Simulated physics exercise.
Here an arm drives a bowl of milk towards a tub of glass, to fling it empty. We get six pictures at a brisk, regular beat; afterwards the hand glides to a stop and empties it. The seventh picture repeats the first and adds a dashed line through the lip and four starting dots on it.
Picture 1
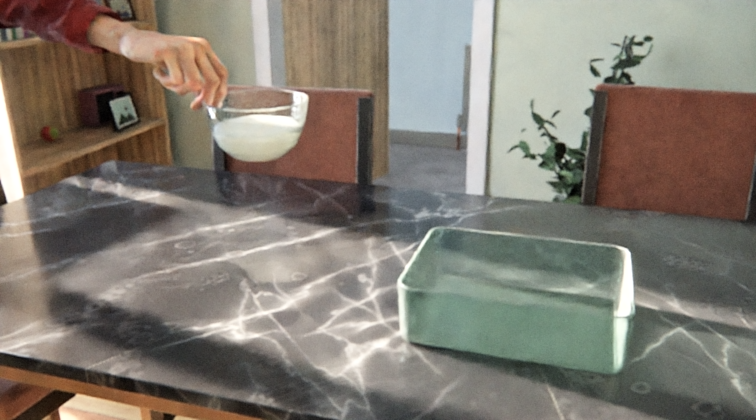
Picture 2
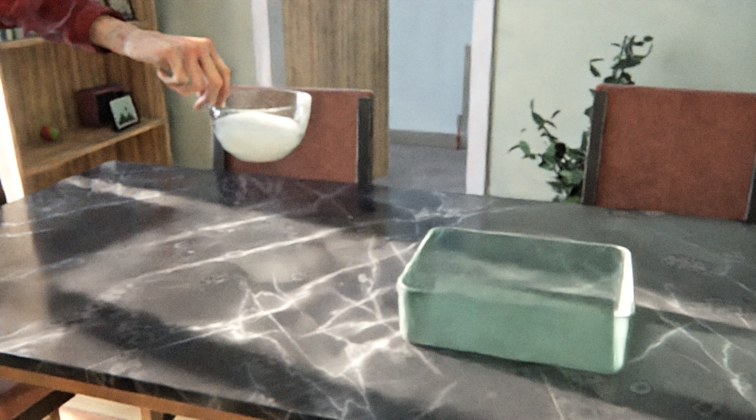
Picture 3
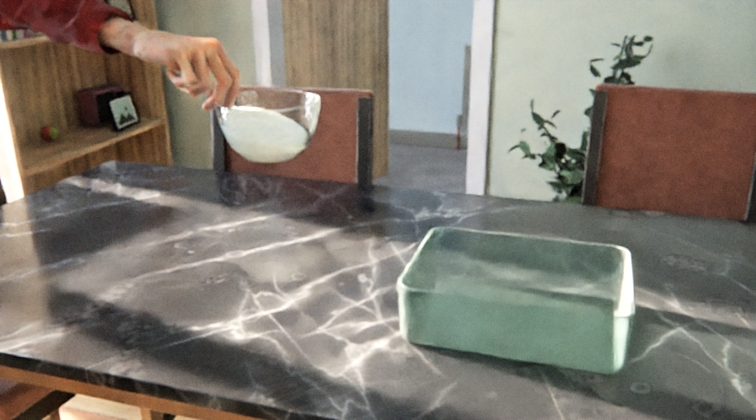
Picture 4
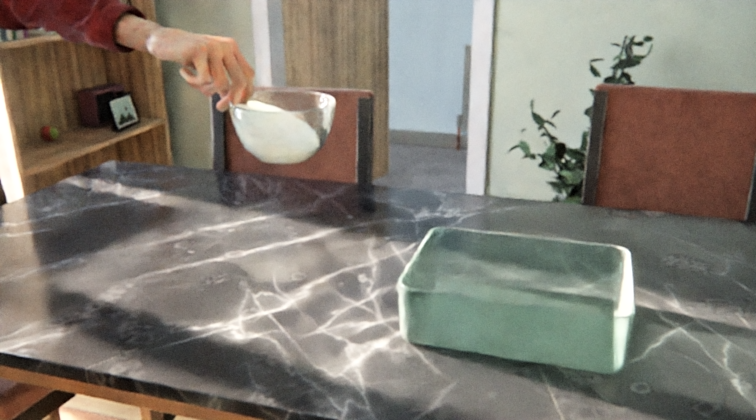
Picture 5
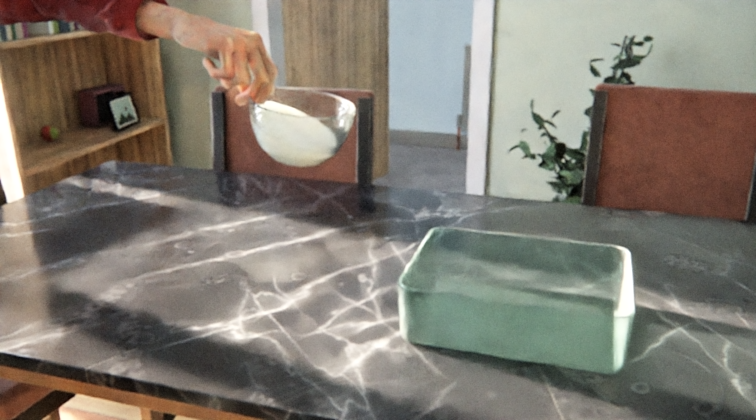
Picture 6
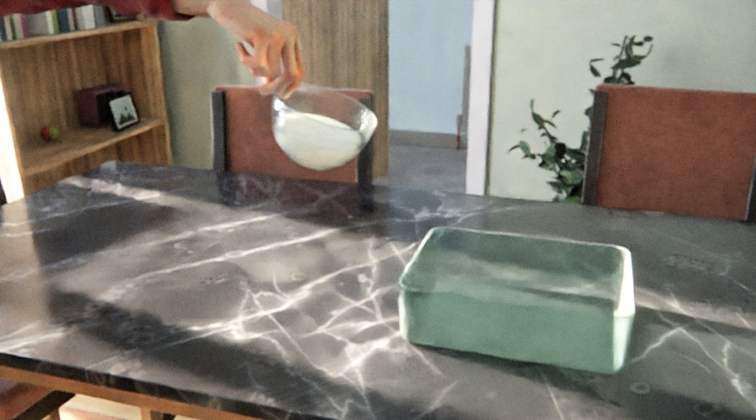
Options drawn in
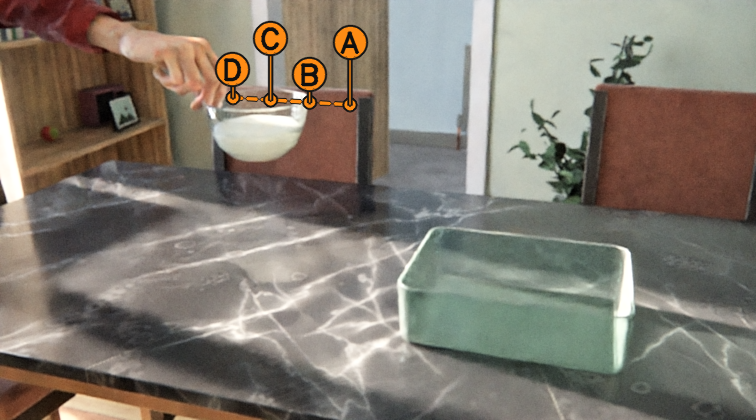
A hand carries a glass bowl of milk rightward above a table and tilts it.
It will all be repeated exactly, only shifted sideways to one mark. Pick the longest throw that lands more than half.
Go for C.
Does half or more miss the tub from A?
No, that is safe.
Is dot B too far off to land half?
No, that is safe.
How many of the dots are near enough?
Three.
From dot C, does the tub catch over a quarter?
Yes, clearly.
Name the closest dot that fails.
Dot D.
On the marked copy, A at (350, 104); B at (309, 102); C at (270, 100); D at (232, 97).
For dot A, about 79 % lands in the tub, 4 % falls short and 18 % goes beside or beyond.
For dot B, about 78 % lands in the tub, 7 % falls short and 15 % goes beside or beyond.
For dot C, about 62 % lands in the tub, 26 % falls short and 12 % goes beside or beyond.
For dot D, about 29 % lands in the tub, 65 % falls short and 6 % goes beside or beyond.
